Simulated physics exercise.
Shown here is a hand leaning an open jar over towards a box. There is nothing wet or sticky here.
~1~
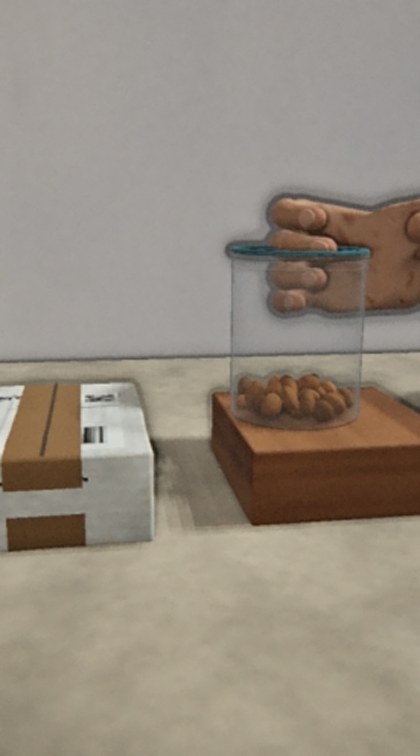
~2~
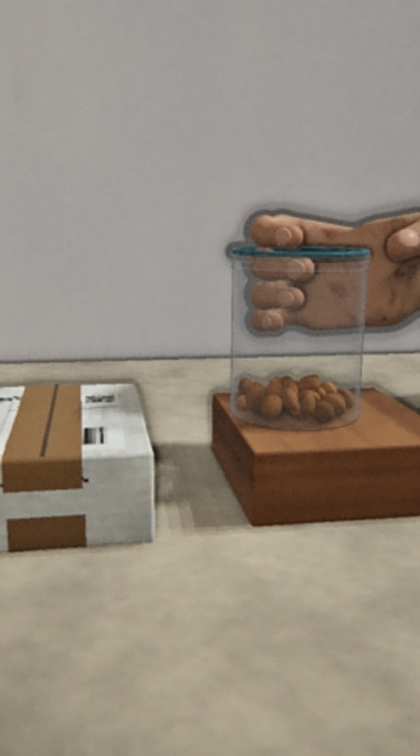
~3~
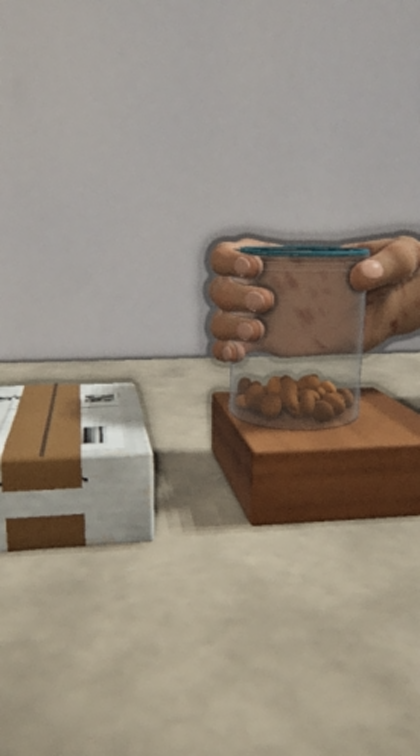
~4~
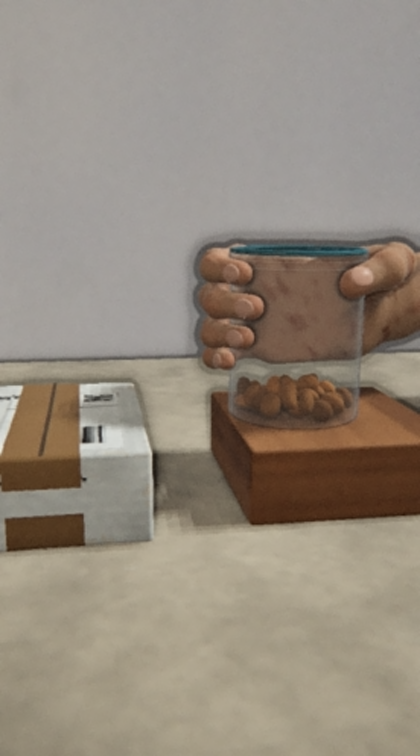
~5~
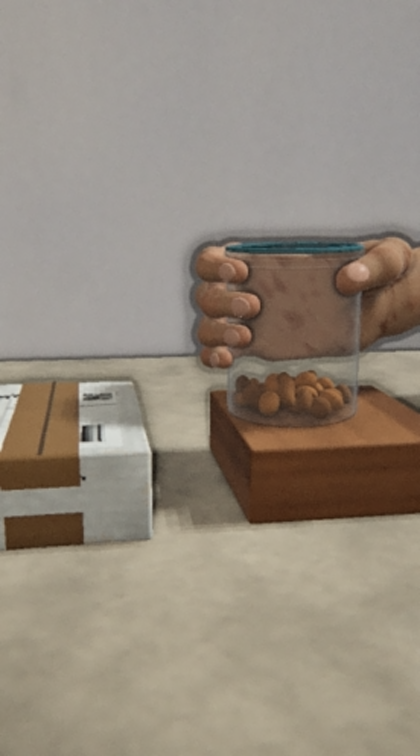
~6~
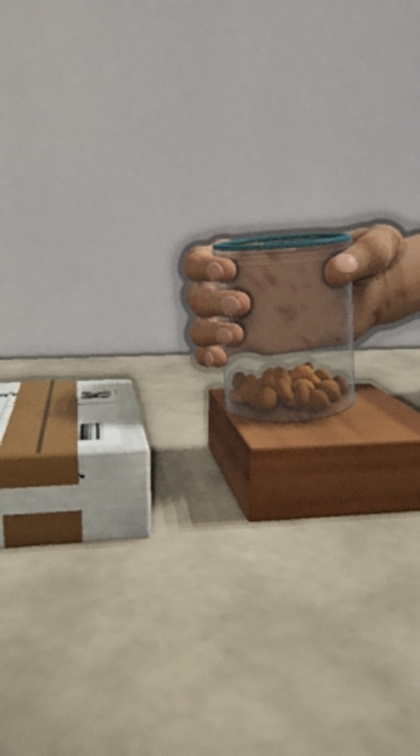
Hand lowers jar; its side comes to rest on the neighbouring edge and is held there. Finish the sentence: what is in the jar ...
... remains inside it.
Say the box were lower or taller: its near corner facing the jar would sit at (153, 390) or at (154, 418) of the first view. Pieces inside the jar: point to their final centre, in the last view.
(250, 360), then (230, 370).
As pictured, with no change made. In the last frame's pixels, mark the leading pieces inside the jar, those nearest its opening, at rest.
(164, 393).
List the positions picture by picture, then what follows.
In the first frame, jar near (296, 332), nearly empty of bits of cat kibble; box near (52, 454), its top about level with the jar's foot.
In the second frame, jar near (297, 333), upright; rim near (236, 252); top of the contents near (290, 389).
In the third frame, jar near (296, 332), upright; rim near (235, 251); box near (52, 454).
In the fourth frame, jar near (295, 332), upright; rim near (234, 251); top of the contents near (289, 388).
In the fifth frame, jar near (293, 329), upright; rim near (230, 249); box near (50, 452).
In the sixth frame, jar near (286, 323), leaning 5°; rim near (217, 248); box near (49, 451), its top about level with the jar's foot.
Then, 0.66 s on from there, the jar leans 32°; everything is still inside.
Then, 1.36 s on from there, the jar leans 61°; everything is still inside.
Then, 2.20 s on from there, the jar rests on the box at 83°; everything is still inside.
In the end, the jar rests on the box at 83°; everything is still inside.
